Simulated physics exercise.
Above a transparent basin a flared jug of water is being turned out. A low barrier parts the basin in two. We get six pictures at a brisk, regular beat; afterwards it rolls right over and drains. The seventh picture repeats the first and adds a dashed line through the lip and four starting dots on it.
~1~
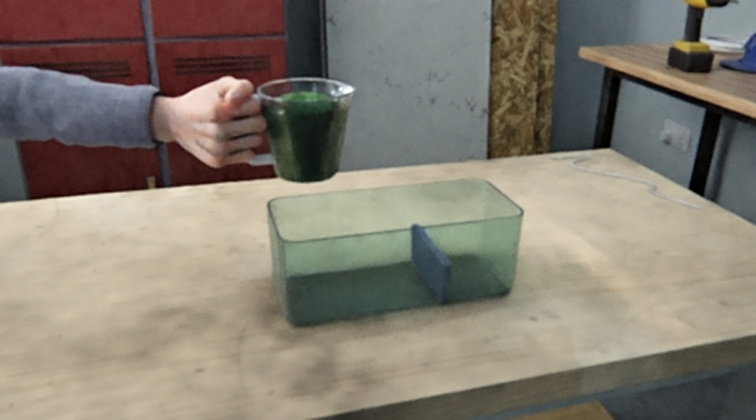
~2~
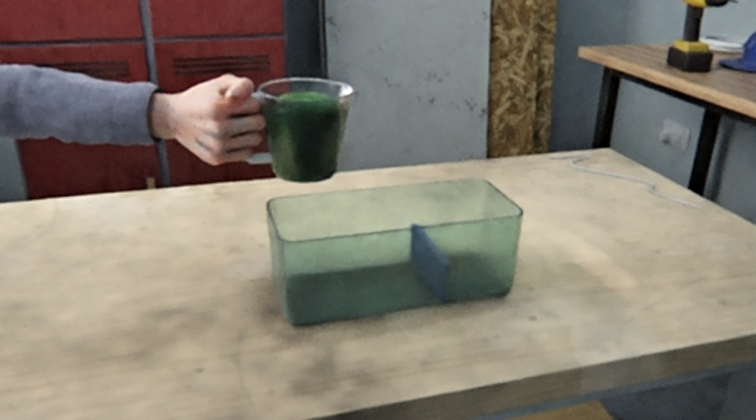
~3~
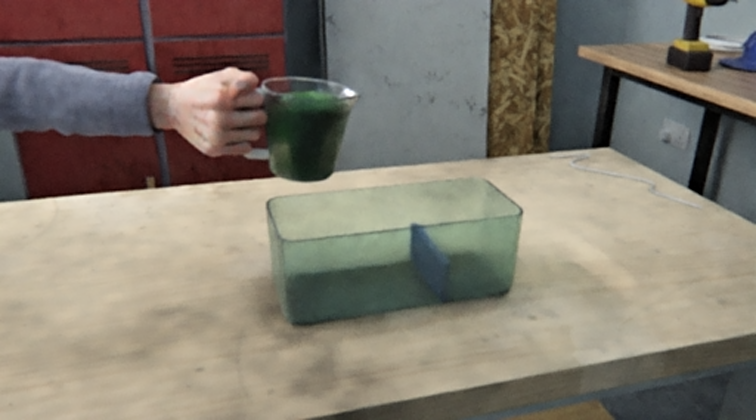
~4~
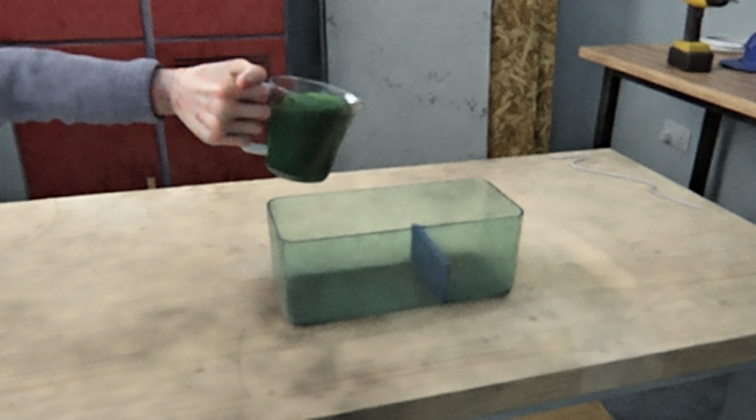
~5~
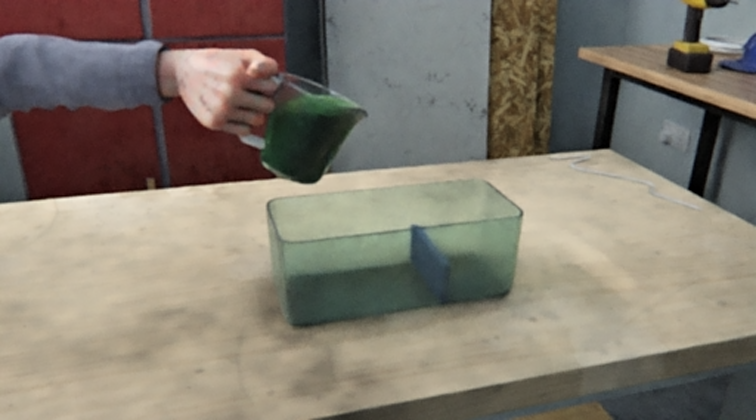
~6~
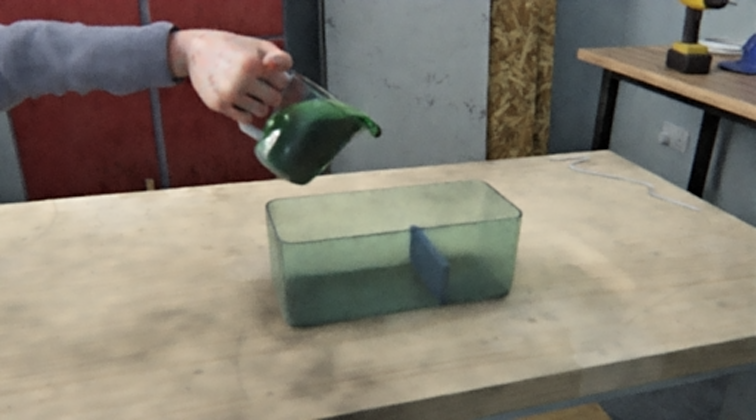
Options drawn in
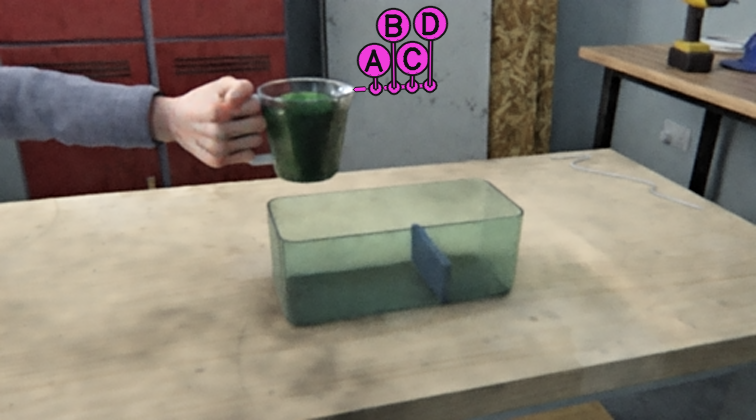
A hand tilts a clear jug of green liquid rightward until some passes its lip.
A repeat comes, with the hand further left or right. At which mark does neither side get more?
Spot B.
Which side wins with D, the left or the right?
The right side.
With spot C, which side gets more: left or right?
More ends on the right.
On the marked copy, A at (375, 88); B at (394, 87); C at (412, 86); D at (429, 85).
For spot A, about 86 % ends left of the wall and 13 % right of it.
For spot B, about 54 % ends left of the wall and 45 % right of it.
For spot C, about 22 % ends left of the wall and 77 % right of it.
For spot D, about 8 % ends left of the wall and 91 % right of it.
